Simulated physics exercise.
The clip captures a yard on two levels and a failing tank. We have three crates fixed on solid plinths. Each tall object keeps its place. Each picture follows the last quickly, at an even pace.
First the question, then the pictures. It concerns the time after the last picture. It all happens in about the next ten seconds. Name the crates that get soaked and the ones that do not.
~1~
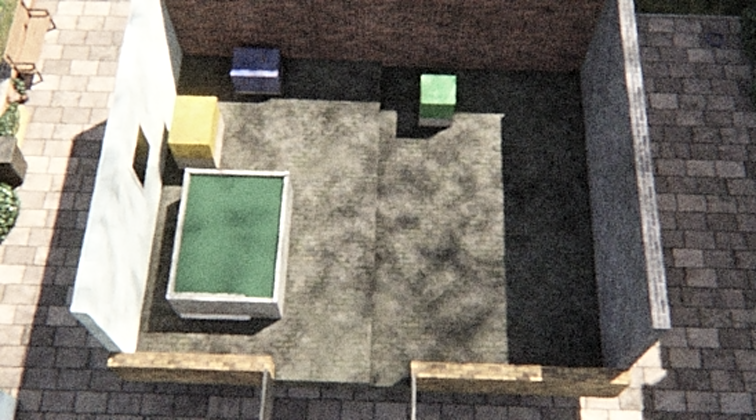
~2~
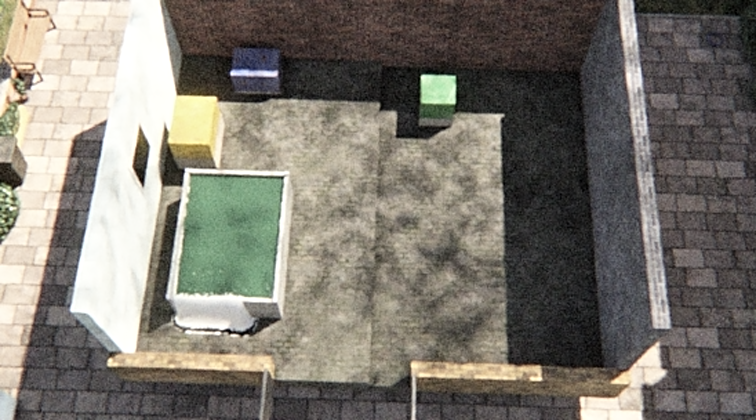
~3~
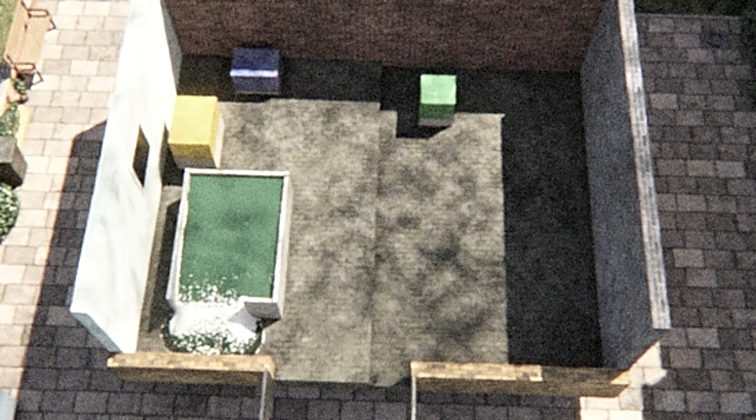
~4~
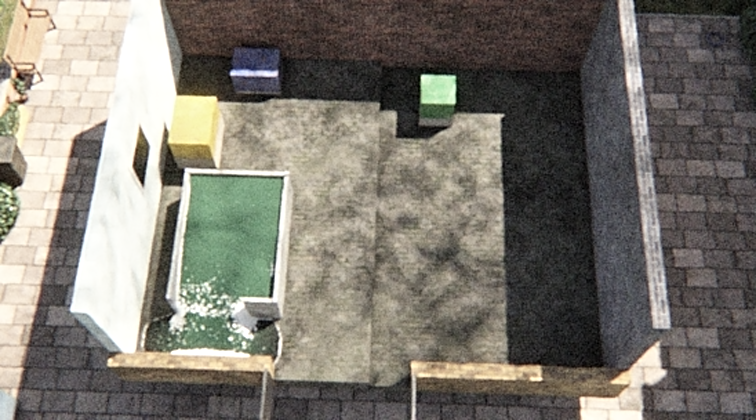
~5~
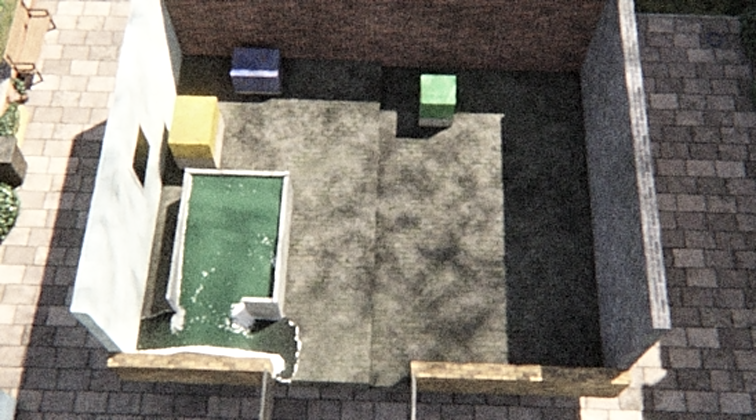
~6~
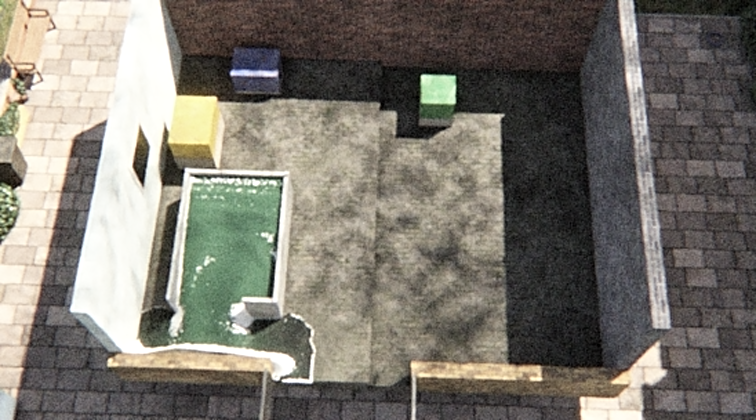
One by one: Yellow crate: Safe, green crate: Safe, blue crate: Not safe.
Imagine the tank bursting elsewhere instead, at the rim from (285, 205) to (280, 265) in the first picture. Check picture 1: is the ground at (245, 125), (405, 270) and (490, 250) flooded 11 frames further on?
Spot one: Spared by the leak. Spot two: Reached by the flood. Spot three: Reached by the flood.
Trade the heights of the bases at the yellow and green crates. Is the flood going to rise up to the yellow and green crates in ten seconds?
Taking them in turn, the yellow crate is drenched, then the green crate stays clear.
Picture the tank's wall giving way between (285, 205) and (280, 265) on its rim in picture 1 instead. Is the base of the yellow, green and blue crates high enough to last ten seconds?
I'd say the yellow crate stays clear, while the green crate stays clear and the blue crate stays clear.
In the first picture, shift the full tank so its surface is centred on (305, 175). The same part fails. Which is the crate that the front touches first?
First is the yellow crate.
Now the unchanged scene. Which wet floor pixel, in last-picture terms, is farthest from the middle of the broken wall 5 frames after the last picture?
The flood front should get to about (389, 372).
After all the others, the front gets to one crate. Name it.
Crate: The one in green.
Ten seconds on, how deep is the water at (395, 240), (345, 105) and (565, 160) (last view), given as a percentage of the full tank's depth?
First spot roughly 4 %, second 4 %, third 12 %.
A moment on, water covers 15 % of the floor; the yellow crate not reached, the green crate not reached, the blue crate not reached.
Next, water covers 30 % of the floor; the yellow crate water round its plinth, the green crate not reached, the blue crate not reached.
Then, water covers 60 % of the floor; the yellow crate water round its plinth, the green crate not reached, the blue crate water round its plinth.
Later, water covers 90 % of the floor; the yellow crate water round its plinth, the green crate water round its plinth, the blue crate water round its plinth.
In the end, water covers 95 % of the floor; the yellow crate stayed above the water, the green crate stayed above the water, the blue crate was topped.
